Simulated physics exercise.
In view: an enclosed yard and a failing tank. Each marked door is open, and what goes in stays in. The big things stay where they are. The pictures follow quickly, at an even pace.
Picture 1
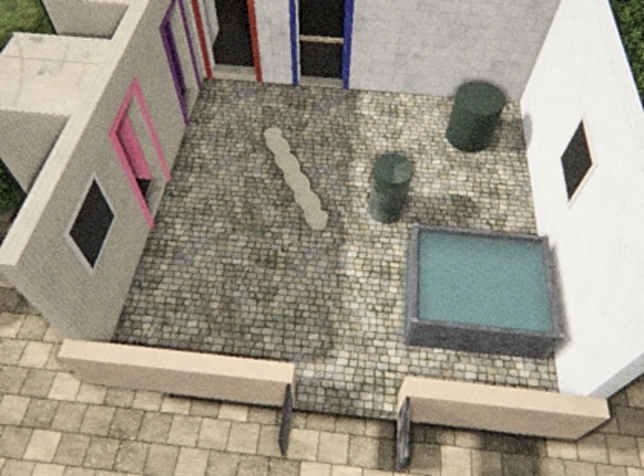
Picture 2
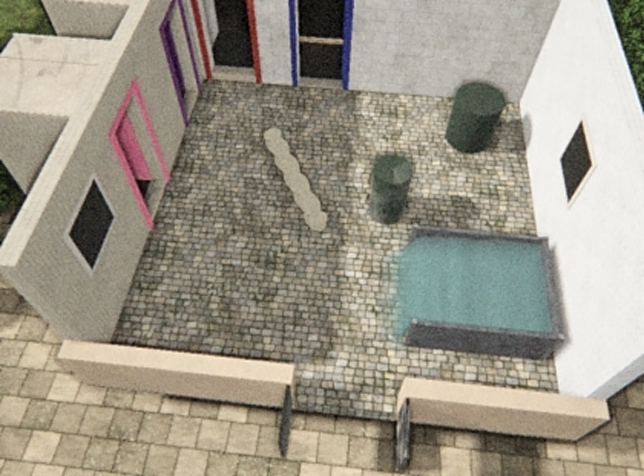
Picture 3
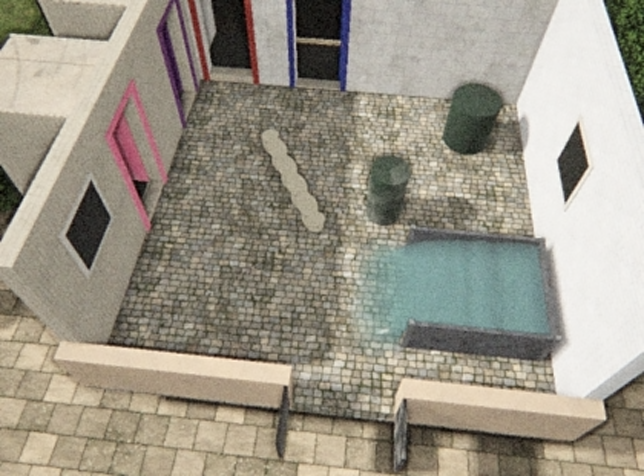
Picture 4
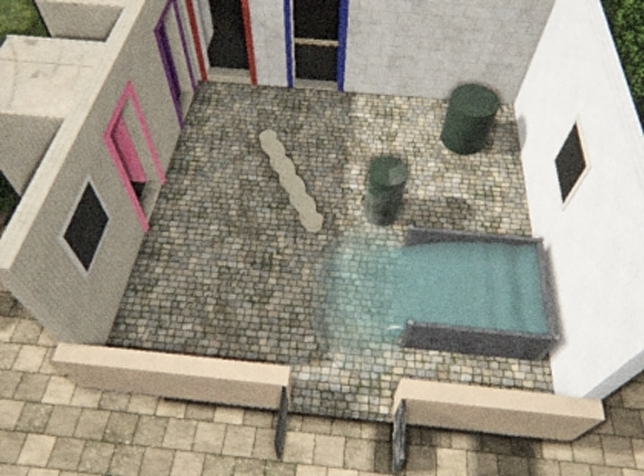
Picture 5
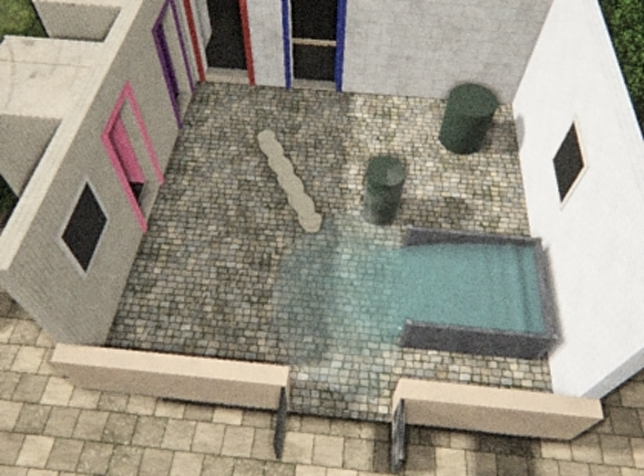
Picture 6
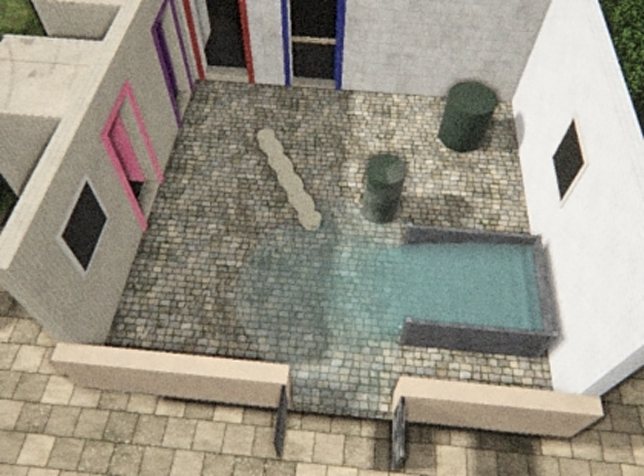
Walled courtyard with cobbled paving, water pouring from the open left side of a rectangular tank and spreading leftward across the ground.
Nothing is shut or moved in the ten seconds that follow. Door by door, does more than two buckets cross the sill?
In the end: The blue door takes more than that; the pink door takes more than that; the red door stays under that; the purple door takes more than that.
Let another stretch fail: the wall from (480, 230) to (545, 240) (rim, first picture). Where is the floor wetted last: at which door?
That is the pink-painted one.
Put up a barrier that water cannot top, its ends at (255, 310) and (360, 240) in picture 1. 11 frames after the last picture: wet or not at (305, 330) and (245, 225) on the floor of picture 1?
As listed: Wet, free of water.
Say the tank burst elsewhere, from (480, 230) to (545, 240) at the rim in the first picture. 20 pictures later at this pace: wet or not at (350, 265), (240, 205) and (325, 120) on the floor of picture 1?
In turn: Free of water, free of water, flooded.
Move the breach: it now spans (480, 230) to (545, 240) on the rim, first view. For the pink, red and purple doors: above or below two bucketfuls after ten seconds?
Pink door keeps below it, red door holds, purple door floods.
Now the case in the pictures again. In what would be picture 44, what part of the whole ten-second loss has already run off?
Some 55 per cent.
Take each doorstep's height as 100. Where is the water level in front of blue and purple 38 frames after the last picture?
Roughly 280 per cent, then 210 per cent.
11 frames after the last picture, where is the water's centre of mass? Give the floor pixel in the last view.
At about (296, 285).
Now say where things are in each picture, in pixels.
The first frame shows still water in the water tank at (482, 280).
In the second frame, water pours out at (412, 288) and has run to (403, 249).
In the third frame, water pours out at (409, 291) and has run to (375, 244).
In the fourth frame, water pours out at (407, 293) and has run to (332, 247).
In the fifth frame, the front is at (288, 256), out from the gap at (405, 293).
In the sixth frame, water pours out at (405, 291) and has run to (247, 267).
A moment on, water covers 35 % of the floor; the blue door not reached, the pink door not reached, the red door not reached, the purple door not reached.
Next, water covers 45 % of the floor; the blue door not reached, the pink door under two buckets in, the red door not reached, the purple door not reached.
Then, water covers 55 % of the floor; the blue door under two buckets in, the pink door over two buckets in, the red door wet at the sill, nothing in, the purple door wet at the sill, nothing in.
Later, water covers 60 % of the floor; the blue door over two buckets in, the pink door far over two buckets in, the red door wet at the sill, nothing in, the purple door under two buckets in.
In the end, water covers 90 % of the floor; the blue door over two buckets in, the pink door far over two buckets in, the red door wet at the sill, nothing in, the purple door far over two buckets in.
